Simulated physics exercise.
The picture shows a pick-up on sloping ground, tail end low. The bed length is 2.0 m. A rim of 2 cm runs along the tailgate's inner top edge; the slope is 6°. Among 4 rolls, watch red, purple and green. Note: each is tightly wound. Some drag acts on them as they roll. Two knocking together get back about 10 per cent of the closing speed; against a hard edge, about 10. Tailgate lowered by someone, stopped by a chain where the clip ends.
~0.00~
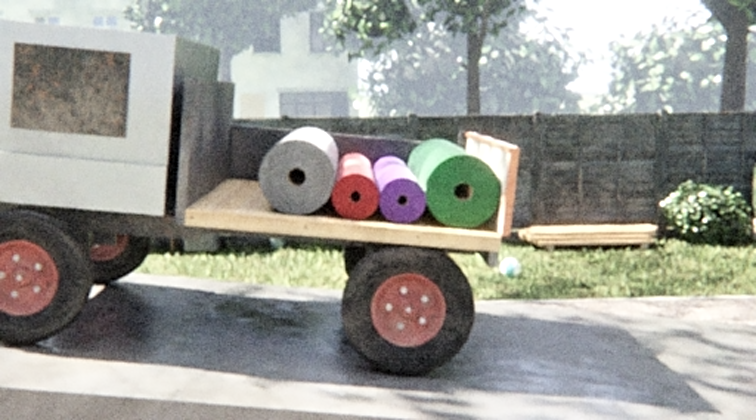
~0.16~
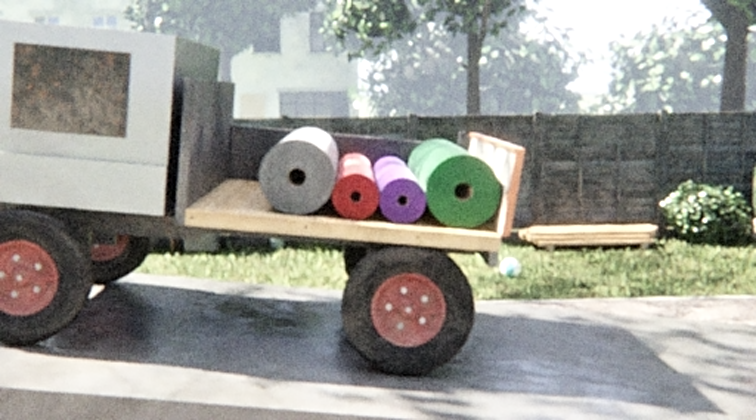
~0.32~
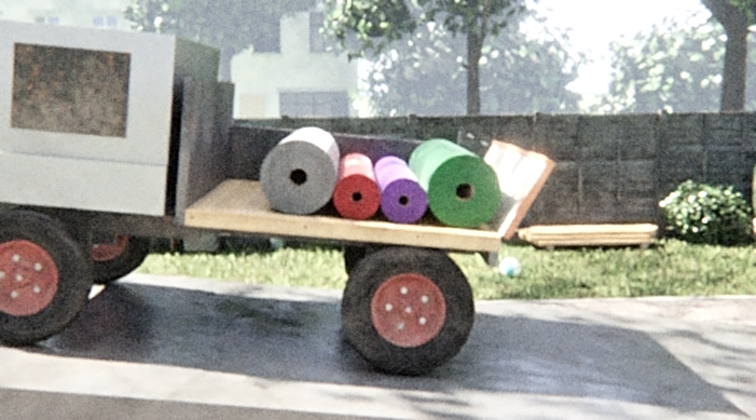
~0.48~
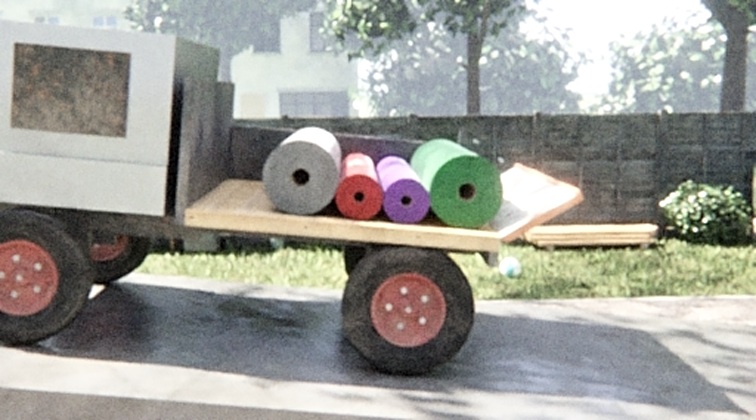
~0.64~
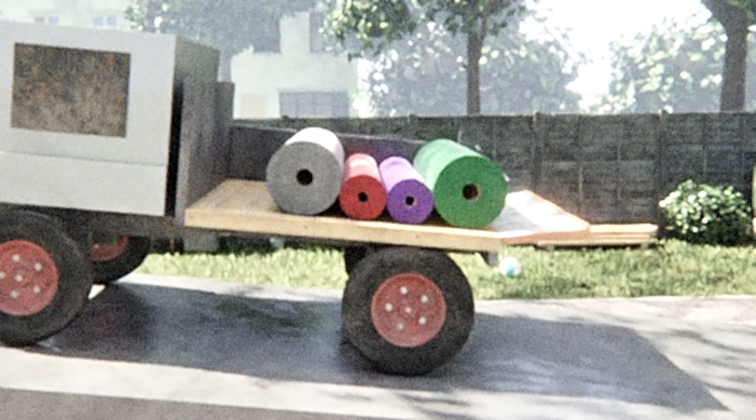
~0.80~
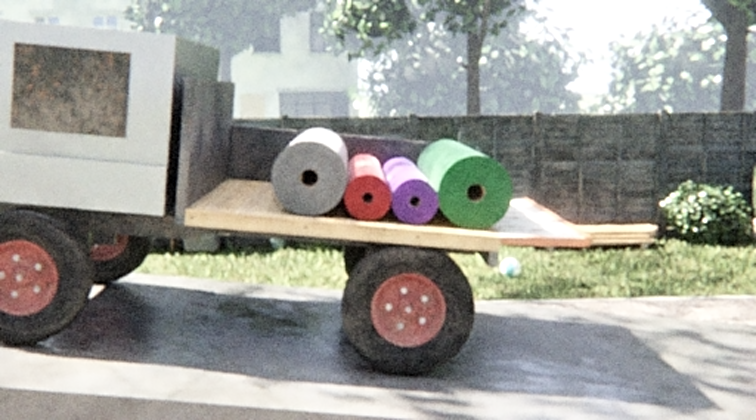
A pick-up stood on a slope with gray, red, purple and green rolls on its wooden bed as the tailgate swung down at the right, and the rolls shifted slightly toward it.
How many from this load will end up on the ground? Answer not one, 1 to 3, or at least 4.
The answer is not one.
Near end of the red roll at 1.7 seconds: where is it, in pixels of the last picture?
Around (414, 202).
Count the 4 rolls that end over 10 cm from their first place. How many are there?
The count is 4.
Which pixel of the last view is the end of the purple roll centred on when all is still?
(511, 210), roughly.
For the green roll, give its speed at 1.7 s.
0.3 m/s or so.
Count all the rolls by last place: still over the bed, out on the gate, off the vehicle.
In that order: 2, 2, 0.
After 1.7 s, red is on the bed, 55 cm short of the hinge, rolling right; purple is on the bed, 25 cm short of the hinge, rolling right; green is on the gate, 15 cm past the hinge, rolling right; 0 out so far.
At rest (2.8 s), red is on the bed, 25 cm short of the hinge; purple is on the gate, 5 cm past the hinge; green is on the gate, 45 cm past the hinge; 0 out so far.
